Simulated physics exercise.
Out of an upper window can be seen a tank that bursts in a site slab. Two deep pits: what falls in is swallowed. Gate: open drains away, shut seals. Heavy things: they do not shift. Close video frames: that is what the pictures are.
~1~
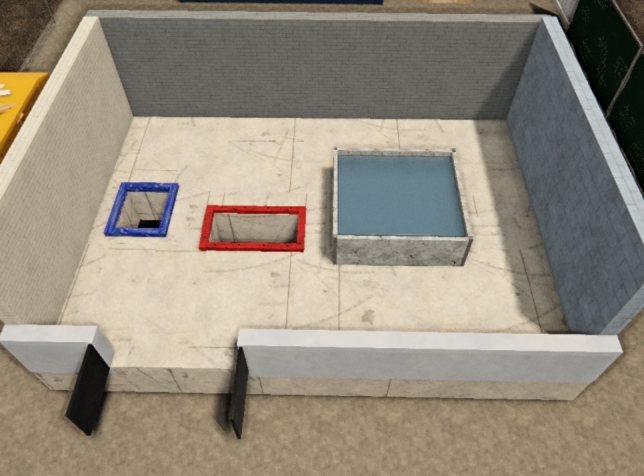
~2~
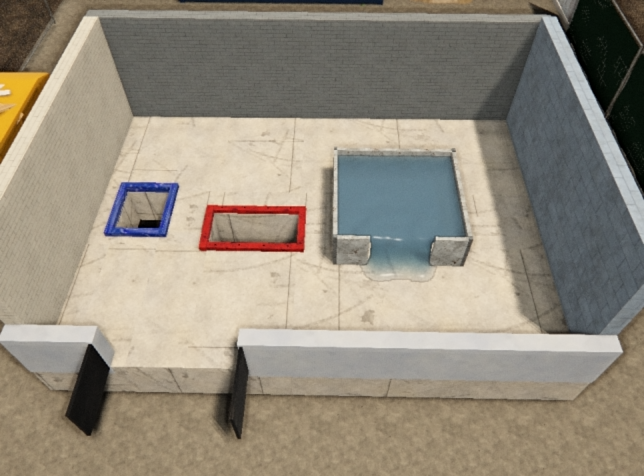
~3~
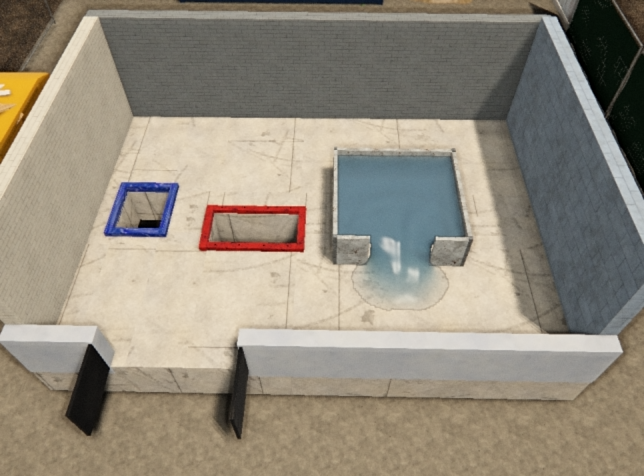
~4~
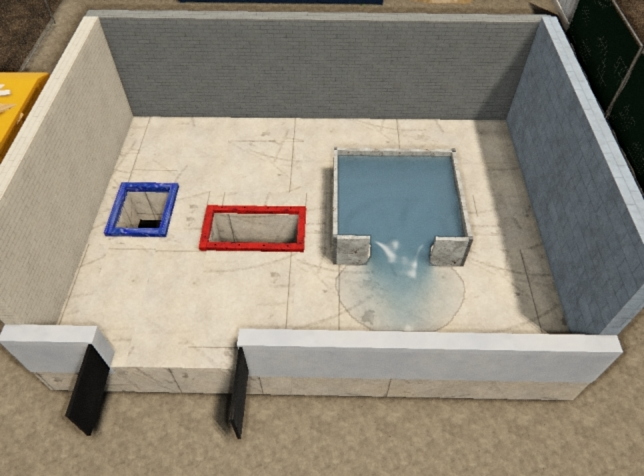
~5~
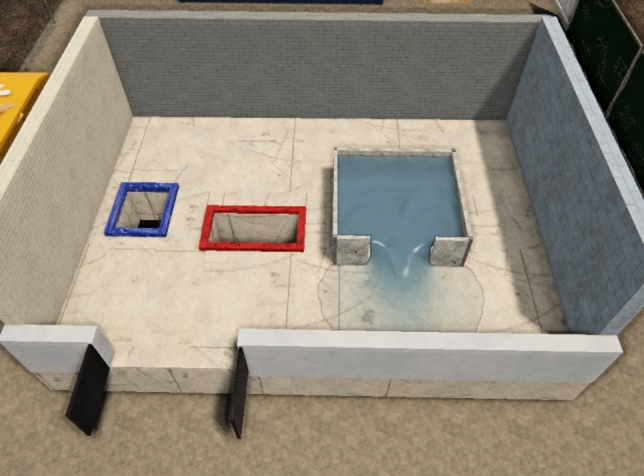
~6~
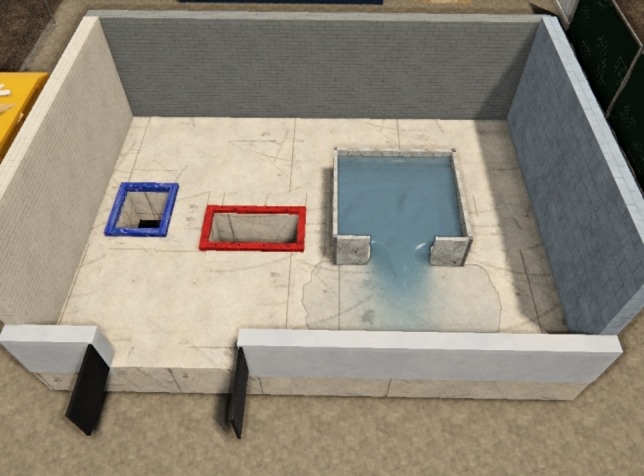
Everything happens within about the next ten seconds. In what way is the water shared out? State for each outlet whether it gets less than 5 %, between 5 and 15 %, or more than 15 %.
Outcome. The gate gets between 5 and 15 %. The red pit gets less than 5 %. The blue pit gets less than 5 %.
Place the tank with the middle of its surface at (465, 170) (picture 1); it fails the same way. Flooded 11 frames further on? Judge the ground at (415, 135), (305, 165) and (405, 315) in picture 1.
Well, first one stays dry, second one stays dry, third one got wet.
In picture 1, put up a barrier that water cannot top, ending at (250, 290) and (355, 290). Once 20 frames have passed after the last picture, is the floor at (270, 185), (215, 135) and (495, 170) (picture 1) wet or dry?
Point by point: First spared, next spared, last swamped.
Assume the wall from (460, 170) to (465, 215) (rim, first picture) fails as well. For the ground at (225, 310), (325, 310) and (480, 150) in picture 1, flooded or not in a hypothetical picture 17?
Taking them in order, I'd say not reached, not reached and swamped.
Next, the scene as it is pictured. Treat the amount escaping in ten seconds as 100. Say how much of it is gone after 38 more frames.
About 40 per cent.
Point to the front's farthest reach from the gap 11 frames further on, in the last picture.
The wet edge reaches furthest near (109, 350).
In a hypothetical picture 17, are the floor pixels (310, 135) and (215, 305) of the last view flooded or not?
First pixel not reached; second pixel swamped.
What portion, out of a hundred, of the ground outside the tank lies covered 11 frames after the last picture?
I'd say close to 25 per cent.
A moment on, water covers 15 % of the floor; the gate 0 %, the red pit 0 %, the blue pit 0 %.
Next, water covers 25 % of the floor; the gate 0 %, the red pit 0 %, the blue pit 0 %.
Then, water covers 50 % of the floor; the gate 1 %, the red pit 0 %, the blue pit 0 %.
Later, water covers 70 % of the floor; the gate 3 %, the red pit 0 %, the blue pit 0 %.
In the end, water covers 95 % of the floor; the gate 8 %, the red pit 0 %, the blue pit 0 %.
